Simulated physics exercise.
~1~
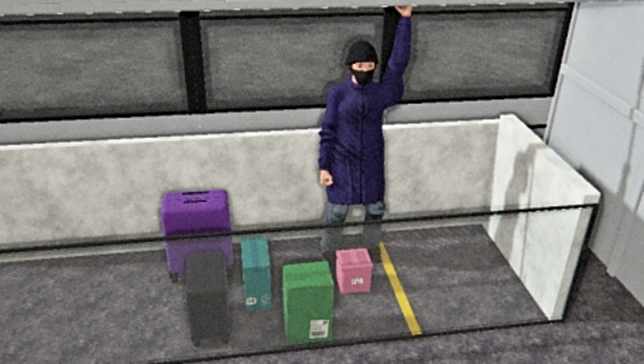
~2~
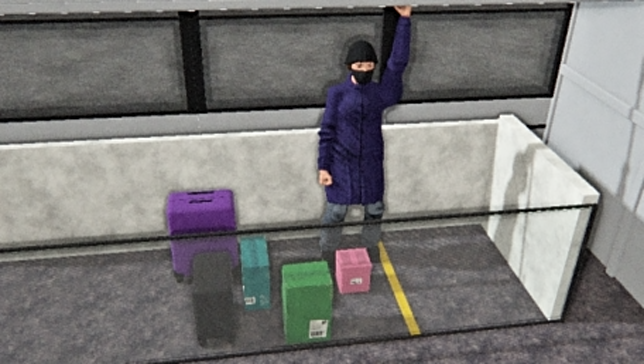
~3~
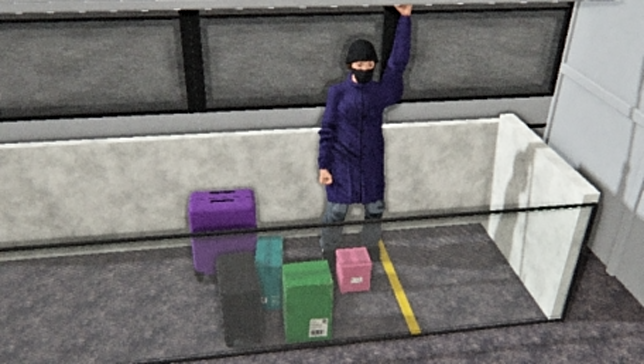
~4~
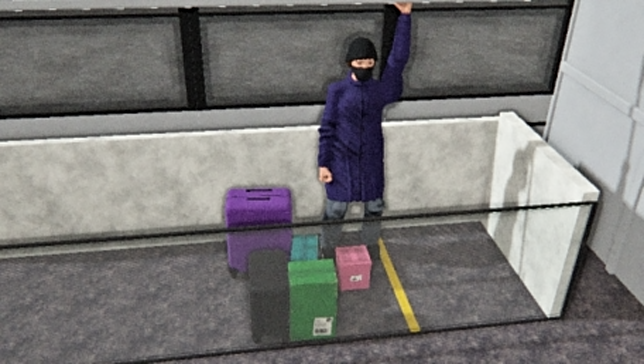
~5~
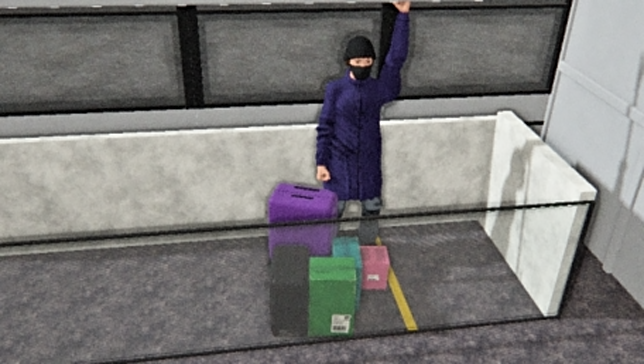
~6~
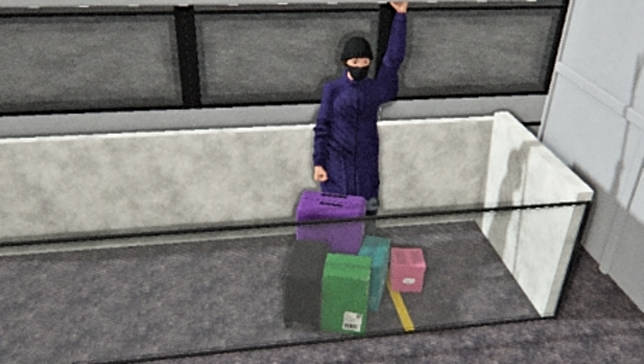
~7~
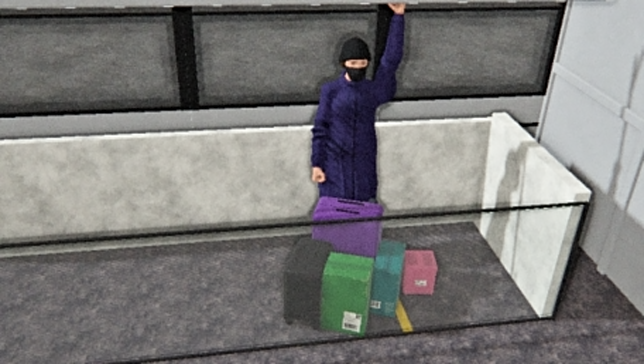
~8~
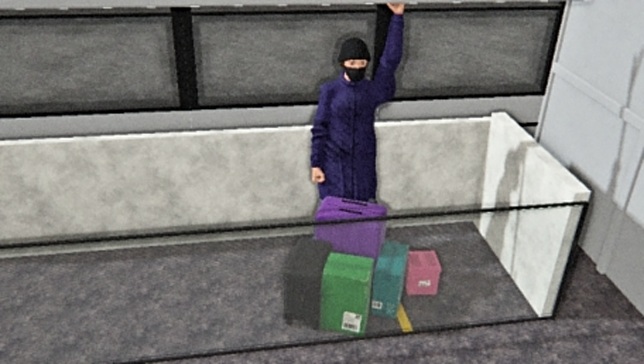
Person in dark mask and purple coat standing with arm raised as cases slide right, only the pink box crossing the yellow line.
